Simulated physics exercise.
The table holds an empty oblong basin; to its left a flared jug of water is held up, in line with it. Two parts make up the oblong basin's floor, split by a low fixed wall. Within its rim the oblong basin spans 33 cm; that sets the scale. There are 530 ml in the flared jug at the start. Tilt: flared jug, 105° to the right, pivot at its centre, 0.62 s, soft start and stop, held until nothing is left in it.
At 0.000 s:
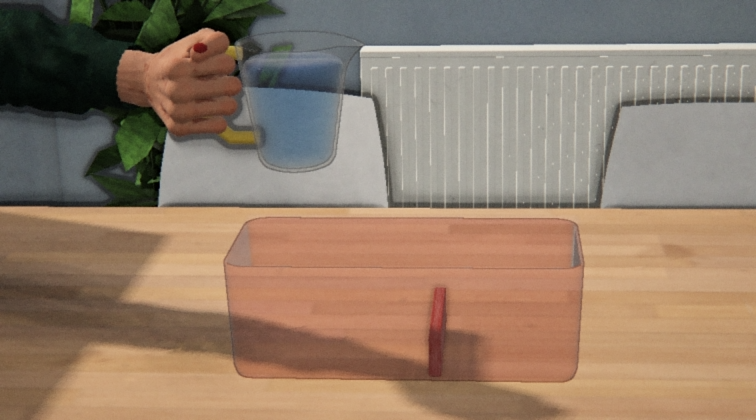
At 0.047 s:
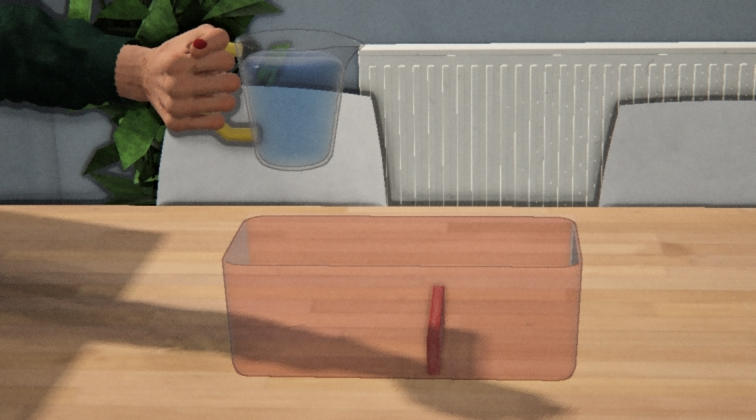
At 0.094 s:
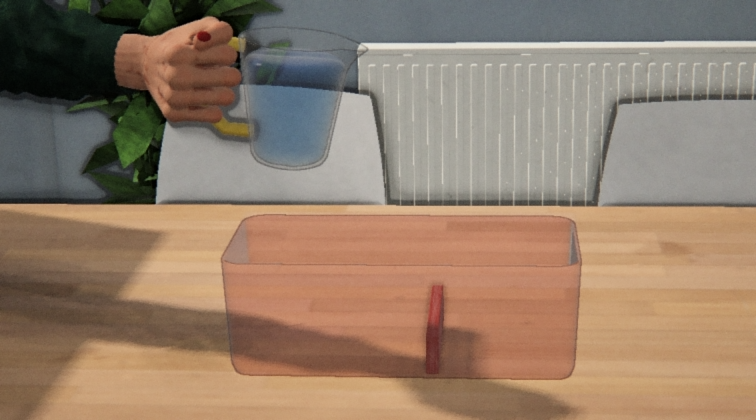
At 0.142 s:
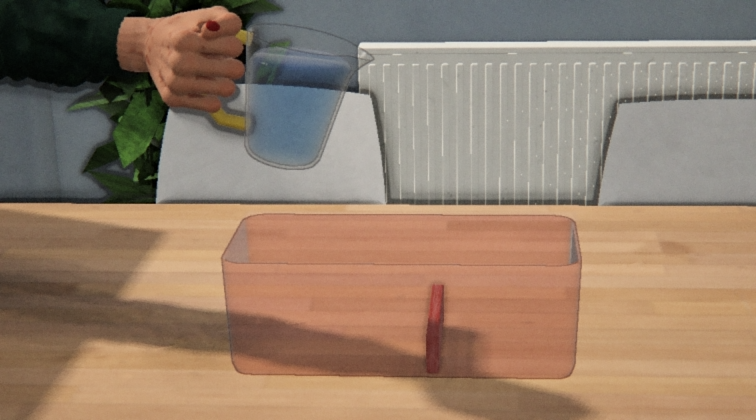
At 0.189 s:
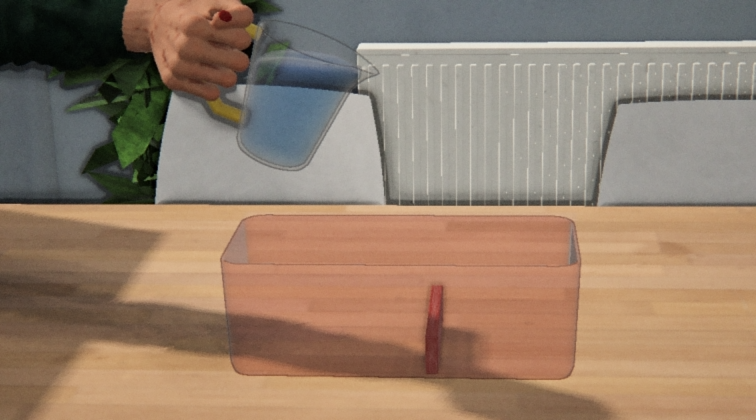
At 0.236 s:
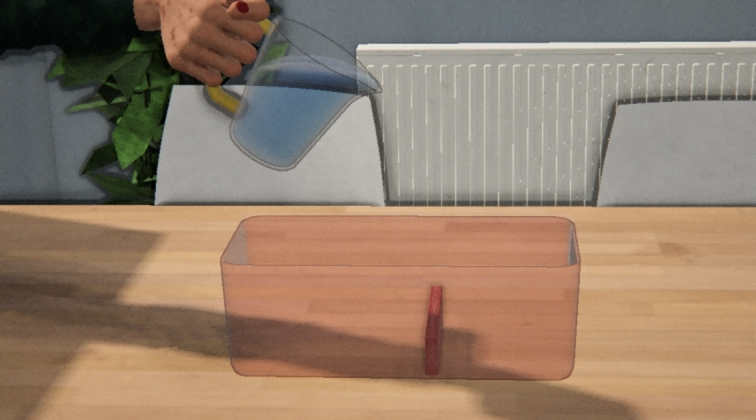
A hand in a dark green sleeve holds a clear jug of blue water by its yellow handle, above and toward the left of an empty, see-through reddish basin with a short red upright piece. The basin sits on a sunlit wooden table, seen from the front, with pale chairs, a white radiator and leafy plant behind. The jug starts nearly upright, then tilts steadily rightward, water reaching its spout.
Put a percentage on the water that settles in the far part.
Roughly 38 per cent ends up there.
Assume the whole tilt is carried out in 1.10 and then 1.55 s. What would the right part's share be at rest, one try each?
In turn about 55 and 65 per cent.
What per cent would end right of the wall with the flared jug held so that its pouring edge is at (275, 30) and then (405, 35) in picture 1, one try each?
Try 1: 10 %; try 2: 90 %.
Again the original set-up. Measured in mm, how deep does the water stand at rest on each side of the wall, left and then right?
The left ends up at roughly 12 mm, with the right at roughly 12 mm.
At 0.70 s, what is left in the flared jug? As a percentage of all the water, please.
Close to 9 percent of the total.
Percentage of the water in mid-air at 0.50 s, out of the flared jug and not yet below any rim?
My guess is roughly 28 %.
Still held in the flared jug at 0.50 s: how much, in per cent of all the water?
Around 50 in a hundred.
Then, 0.50 s in, the tilt is 96° and 49 per cent is still to pour, 5 is left of the wall and 18 right of it.
Then, 0.70 s in, the tilt is 105° and 9 per cent is still to pour, 44 is left of the wall and 33 right of it.
Then, 0.90 s in, the tilt is 105° and 0 per cent is still to pour, 60 is left of the wall and 37 right of it.
Then, 1.12 s in, the tilt is 105° and 0 per cent is still to pour, 60 is left of the wall and 38 right of it.
Finally, 60 per cent lies left of the wall, 38 right of it and 2 outside.
